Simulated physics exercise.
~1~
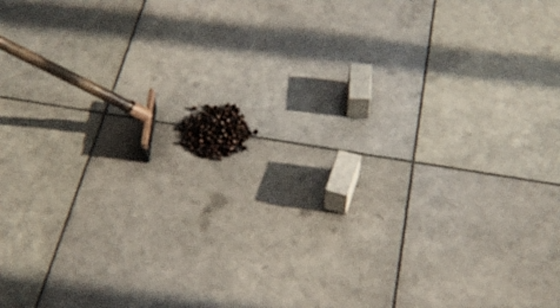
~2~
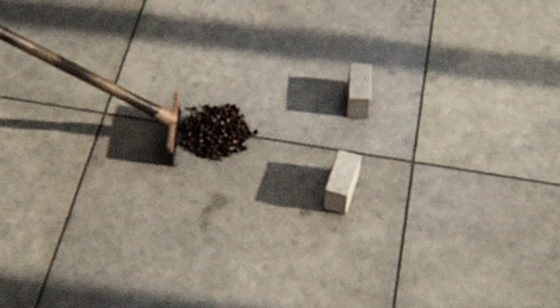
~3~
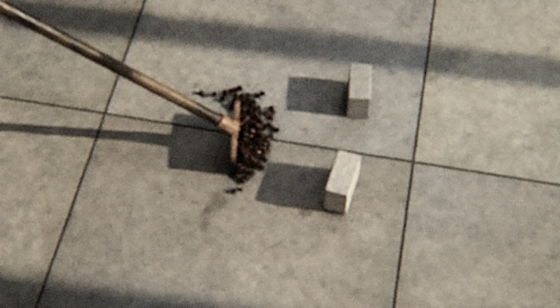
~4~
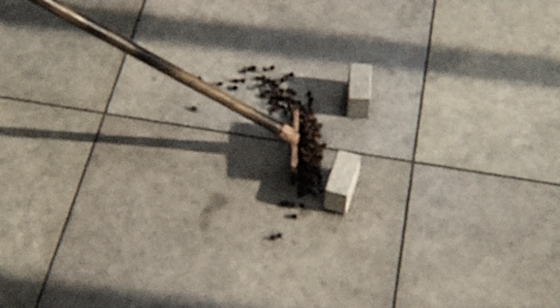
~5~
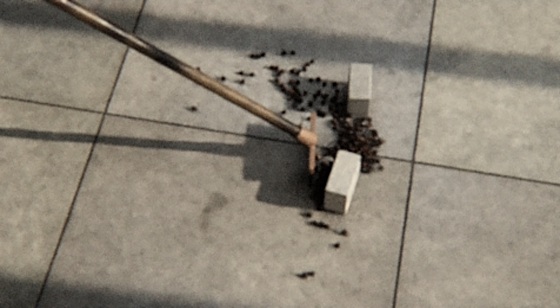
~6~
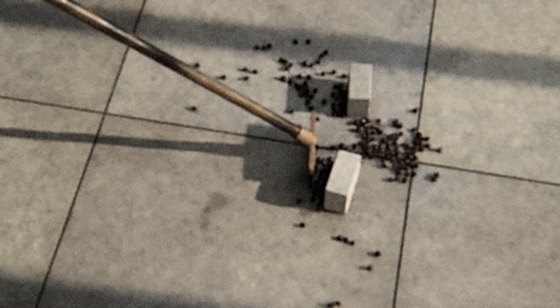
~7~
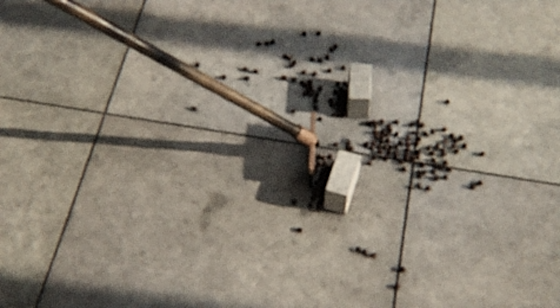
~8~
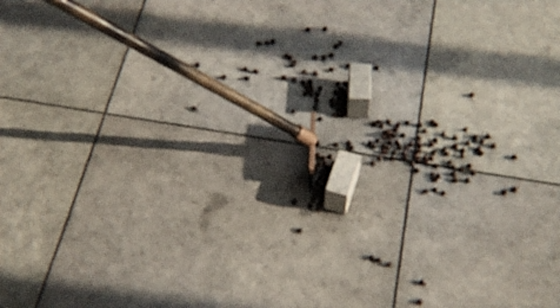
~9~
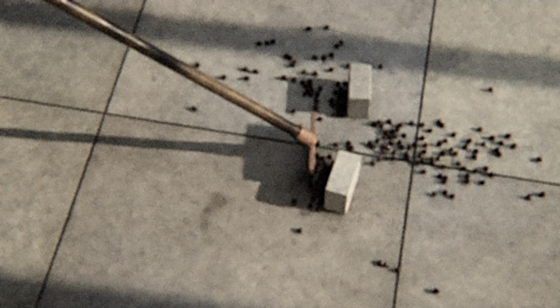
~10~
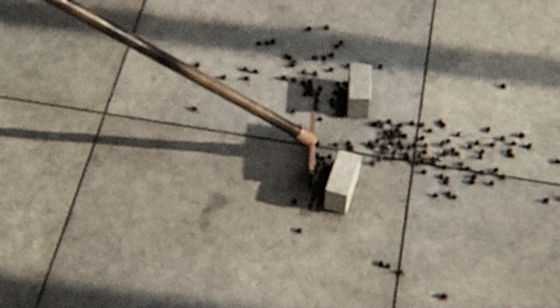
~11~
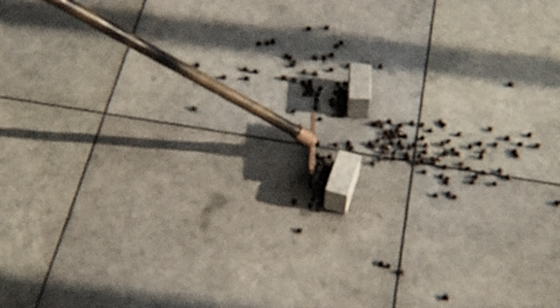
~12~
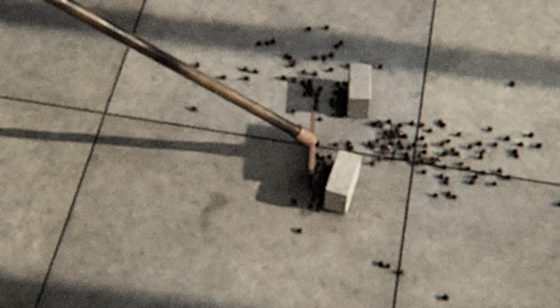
A squeegee pushes a dark bean pile right, scattering beans between and around two fixed blocks.
